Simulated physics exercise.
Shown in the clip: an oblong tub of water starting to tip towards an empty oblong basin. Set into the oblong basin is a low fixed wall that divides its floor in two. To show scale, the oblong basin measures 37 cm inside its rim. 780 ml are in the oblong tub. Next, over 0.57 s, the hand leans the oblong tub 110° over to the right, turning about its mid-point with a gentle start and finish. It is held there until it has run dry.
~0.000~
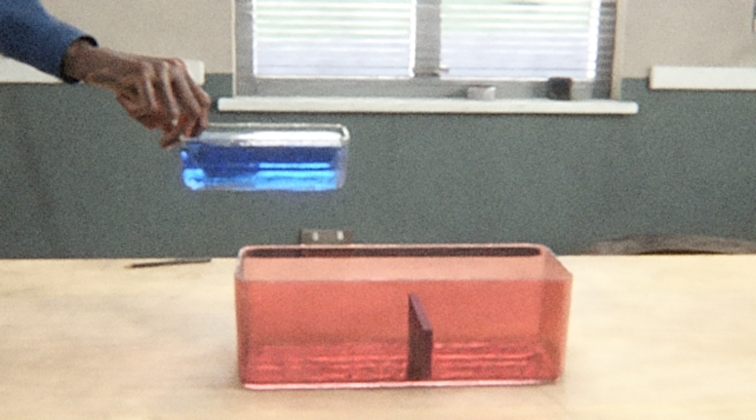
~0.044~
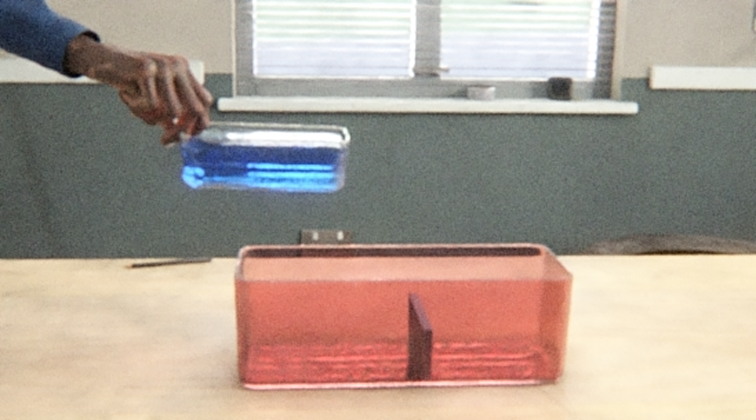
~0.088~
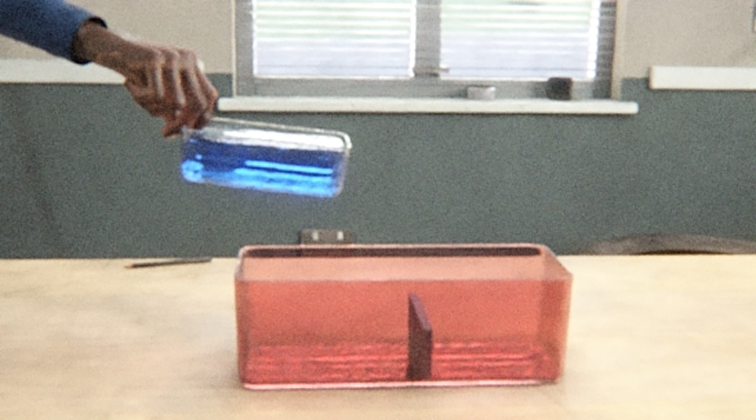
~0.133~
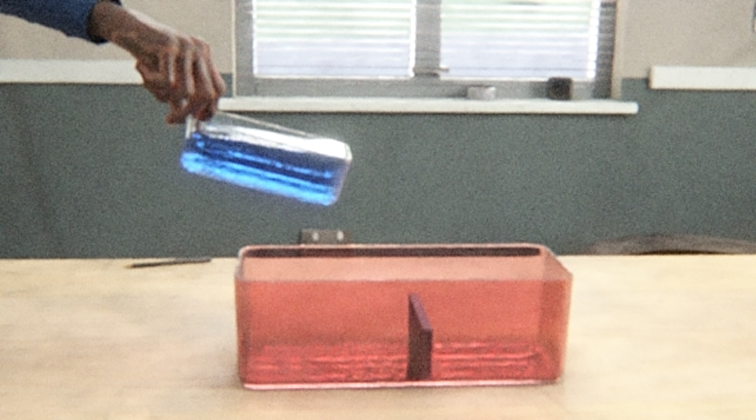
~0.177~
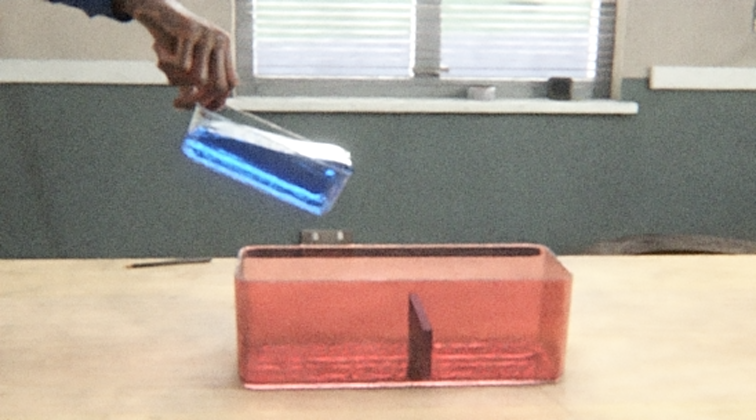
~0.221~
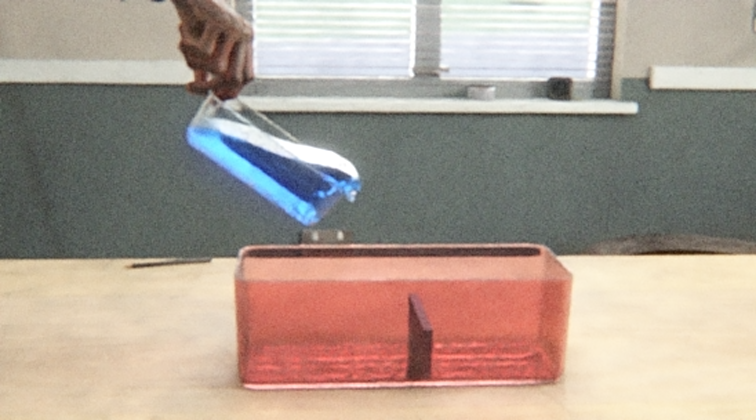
A hand held a clear oblong tub of blue water above a reddish oblong basin with a low dark wall inside, then tilted the tub steadily down to the right, the water shifting toward its lower end.
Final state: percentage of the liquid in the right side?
Approximately 7 %.
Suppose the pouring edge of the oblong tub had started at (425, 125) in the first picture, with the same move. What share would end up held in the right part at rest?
Then I'd expect something near 70 per cent.
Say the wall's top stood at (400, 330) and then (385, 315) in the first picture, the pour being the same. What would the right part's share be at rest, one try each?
Respectively close to 30 and 40 %.
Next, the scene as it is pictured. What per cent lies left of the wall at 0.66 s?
About 80 percent.
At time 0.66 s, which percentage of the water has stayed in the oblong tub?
Close to 1 percent of the whole amount.
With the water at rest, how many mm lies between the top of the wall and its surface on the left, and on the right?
38 mm left, 60 mm right.
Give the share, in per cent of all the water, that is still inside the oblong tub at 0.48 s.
About 7 per cent.
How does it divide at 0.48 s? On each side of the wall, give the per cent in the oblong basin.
Roughly 76 sits left and 0 sits right.
Then, 0.48 s in, the tilt is 103° and 7 per cent is still to pour, 75 is left of the wall and 0 right of it.
Then, 0.66 s in, the tilt is 110° and 1 per cent is still to pour, 80 is left of the wall and 2 right of it.
Then, 0.86 s in, the tilt is 110° and 0 per cent is still to pour, 82 is left of the wall and 7 right of it.
Then, 1.07 s in, the tilt is 110° and 0 per cent is still to pour, 82 is left of the wall and 7 right of it.
Finally, 82 per cent lies left of the wall, 7 right of it and 12 outside.
